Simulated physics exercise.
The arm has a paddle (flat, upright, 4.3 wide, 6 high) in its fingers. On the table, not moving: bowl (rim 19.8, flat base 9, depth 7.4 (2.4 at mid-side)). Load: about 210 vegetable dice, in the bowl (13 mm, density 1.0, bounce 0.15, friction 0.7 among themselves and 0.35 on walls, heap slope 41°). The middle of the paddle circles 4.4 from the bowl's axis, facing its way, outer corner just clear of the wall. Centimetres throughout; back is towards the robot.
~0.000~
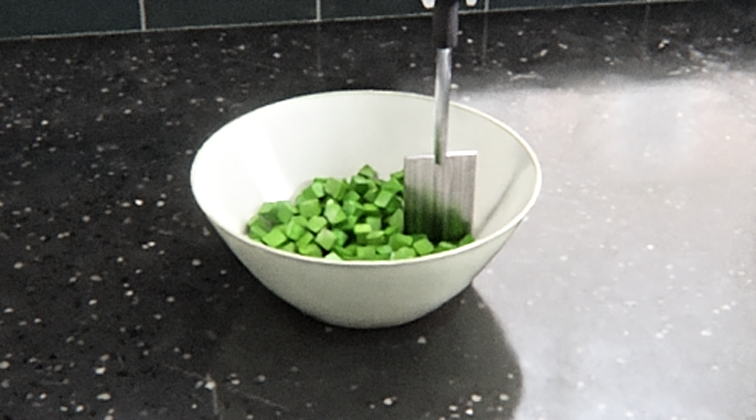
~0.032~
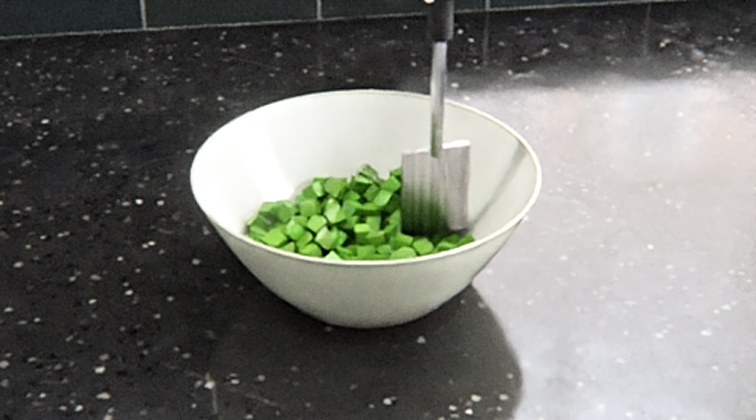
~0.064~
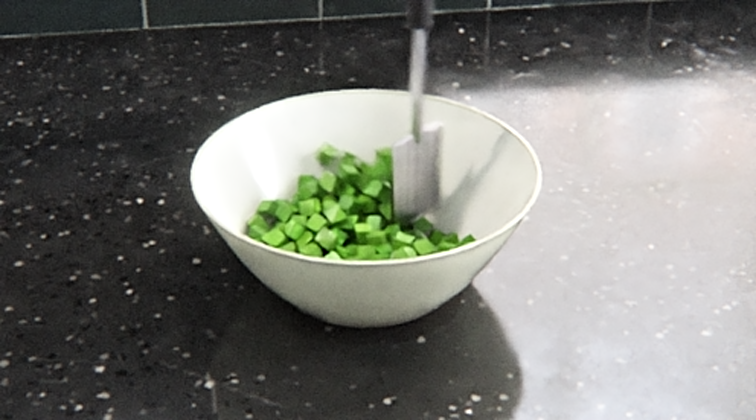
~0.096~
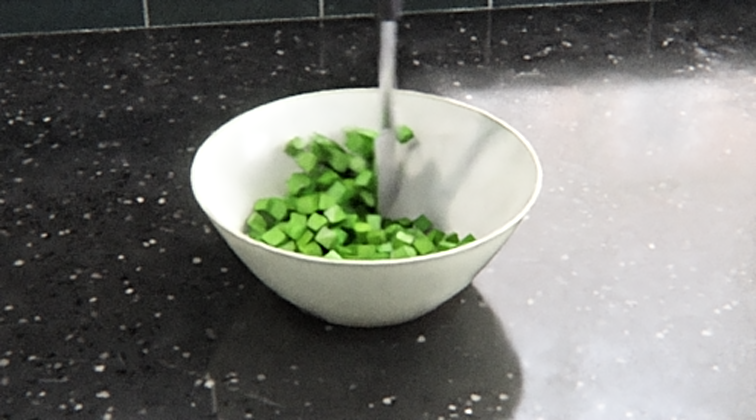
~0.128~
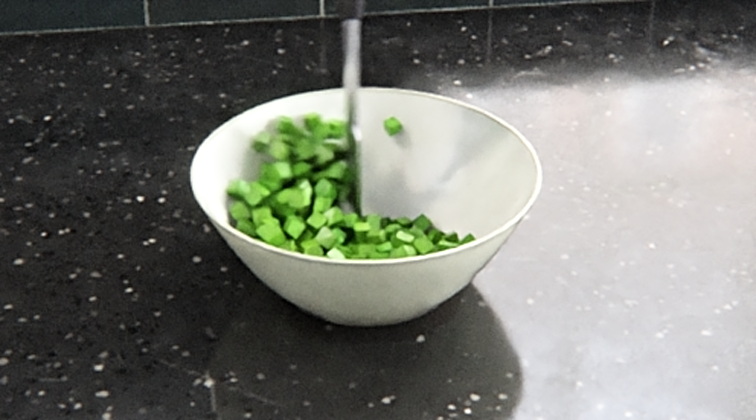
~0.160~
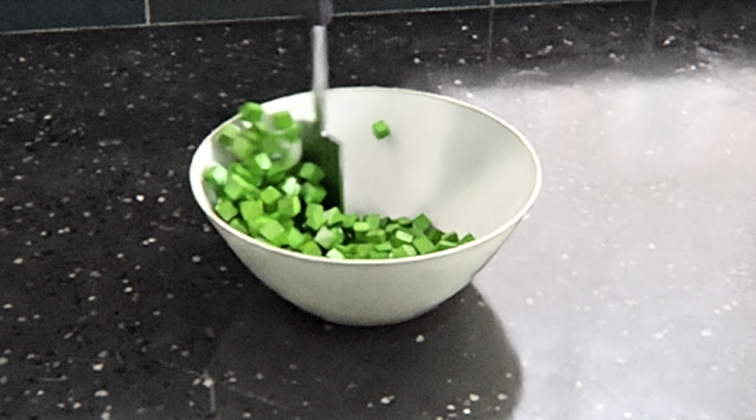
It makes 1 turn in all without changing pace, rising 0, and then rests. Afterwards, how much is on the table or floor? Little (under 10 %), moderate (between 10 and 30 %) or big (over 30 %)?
On the table or floor the share is moderate, between 10 and 30 %.
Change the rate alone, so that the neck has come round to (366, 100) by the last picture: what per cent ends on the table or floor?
Some 5 per cent.
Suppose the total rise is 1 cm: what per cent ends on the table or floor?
About 10 per cent.
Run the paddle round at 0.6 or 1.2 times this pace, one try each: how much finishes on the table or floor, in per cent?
Some 0 and 25 per cent.
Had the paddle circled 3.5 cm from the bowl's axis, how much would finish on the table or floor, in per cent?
Then about 5 per cent.
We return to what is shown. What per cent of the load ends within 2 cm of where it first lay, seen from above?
Roughly 5 per cent.
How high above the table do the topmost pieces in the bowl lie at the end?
About 6.5 cm.
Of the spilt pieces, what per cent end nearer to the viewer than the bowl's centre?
About 90 per cent.
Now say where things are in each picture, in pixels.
In the first frame, paddle neck at (441, 132), 0° round; upper third of the load around (349, 235), from x 255 to 470, top at y 175; 208 in the bowl.
In the second frame, paddle neck at (437, 125), 11° round; upper third of the load around (349, 232), from x 255 to 470, top at y 175.
In the third frame, paddle neck at (417, 111), 38° round; upper third of the load around (350, 224), from x 255 to 470, top at y 155.
In the fourth frame, paddle neck at (387, 102), 66° round; upper third of the load around (338, 207), from x 255 to 470, top at y 135.
In the fifth frame, paddle neck at (352, 101), 93° round; upper third of the load around (302, 191), from x 240 to 470, top at y 120.
In the sixth frame, paddle neck at (320, 107), 121° round; upper third of the load around (270, 191), from x 215 to 470, top at y 115; 208 in the bowl.
After 0.26 s, 210° round, highest piece 9 above the table; 197 in the bowl, 11 in flight or on the tool.
After 0.37 s, 298° round, highest piece 9 above the table; 183 in the bowl, 11 on the table or floor, 14 in flight or on the tool.
After 0.62 s, 0° round, highest piece 6 above the table; 177 in the bowl, 31 on the table or floor.
After 1.32 s, 0° round, highest piece 6 above the table; 177 in the bowl, 31 on the table or floor.
At rest, 177 in the bowl, 31 on the table or floor. That is 15 % on the table or floor.
